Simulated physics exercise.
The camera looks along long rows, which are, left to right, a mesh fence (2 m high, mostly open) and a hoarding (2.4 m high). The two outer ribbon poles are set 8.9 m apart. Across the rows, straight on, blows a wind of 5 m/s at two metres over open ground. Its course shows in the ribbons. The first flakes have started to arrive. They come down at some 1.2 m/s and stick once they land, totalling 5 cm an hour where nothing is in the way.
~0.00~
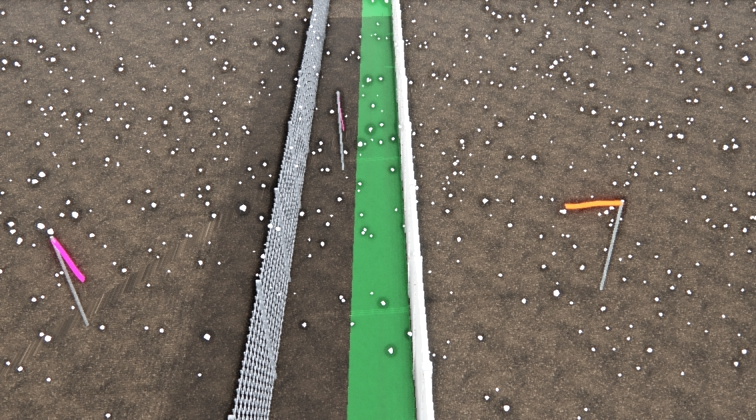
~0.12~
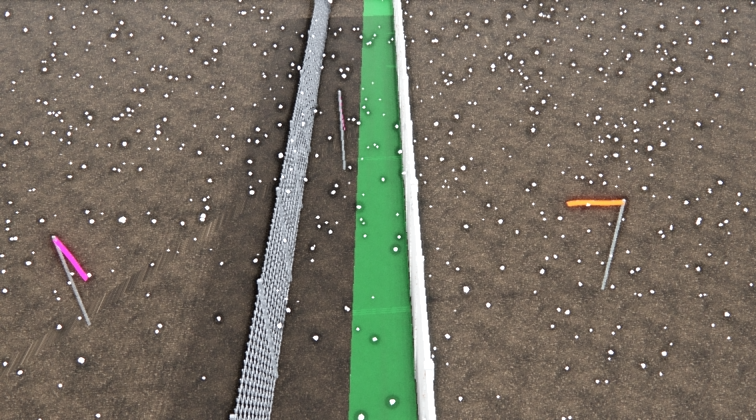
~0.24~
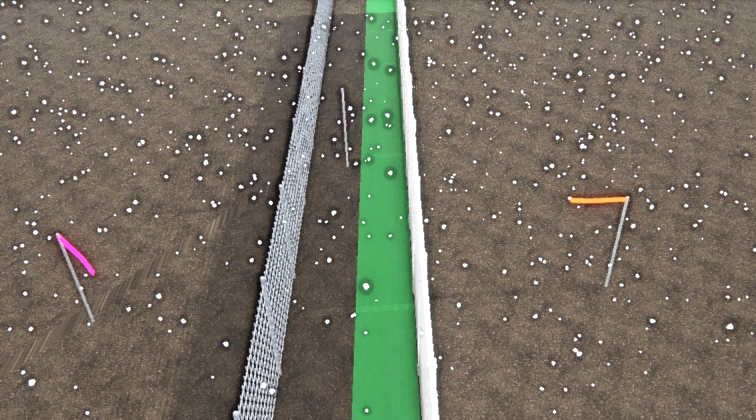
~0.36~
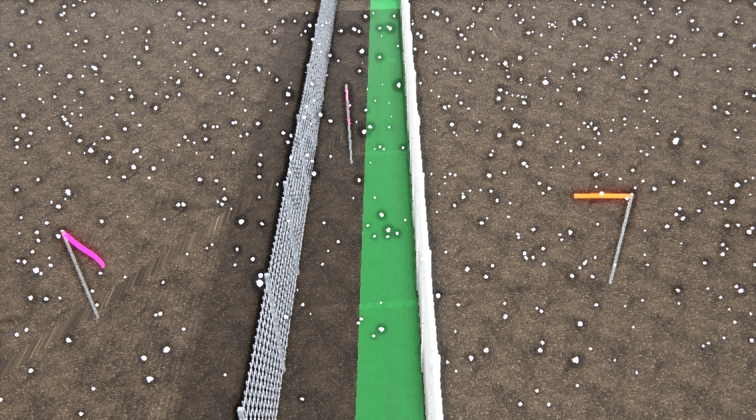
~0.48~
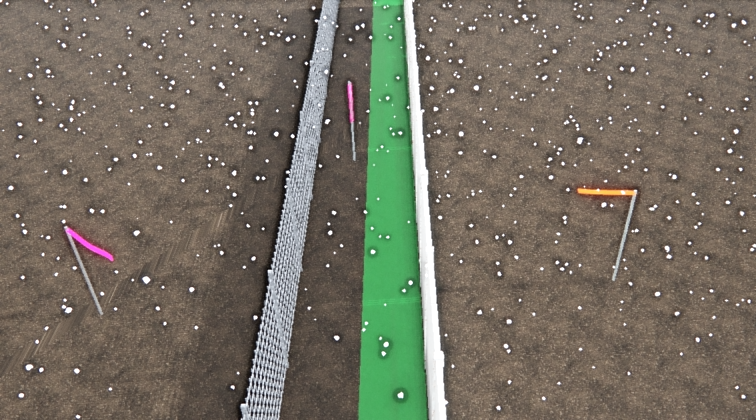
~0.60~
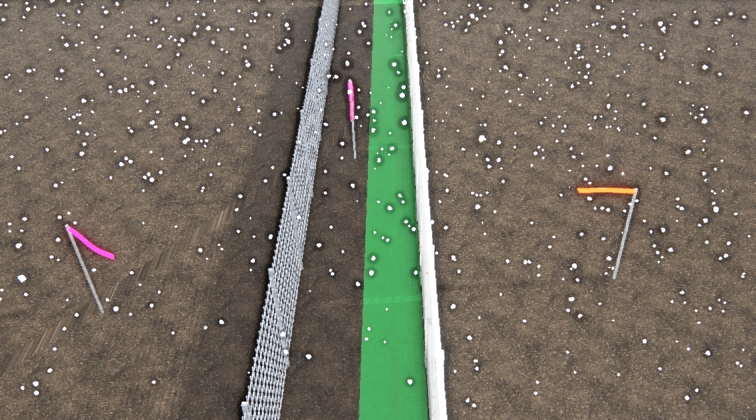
An orange ribbon streamed left from its pole beyond a white barrier and green strip, while a pink one left of the mesh fence swung outward and upward amid scattered white flakes.
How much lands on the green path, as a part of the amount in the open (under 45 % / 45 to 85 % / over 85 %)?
Less than 45 %.
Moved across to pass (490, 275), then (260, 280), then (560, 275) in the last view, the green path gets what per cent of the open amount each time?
About 110 %, 60 %, 110 %.
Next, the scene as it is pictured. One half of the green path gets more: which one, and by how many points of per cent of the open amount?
Heavier on the left flank, with a lead of about 25 points.
10 minutes on, 2 mm on the green path, 8 mm in the open.
30 minutes on, 7 mm on the green path, 25 mm in the open.
60 minutes on, 14 mm on the green path, 50 mm in the open, so the green path has 28 % of the open amount; the left half of it has 40 %, the right half 15 %.
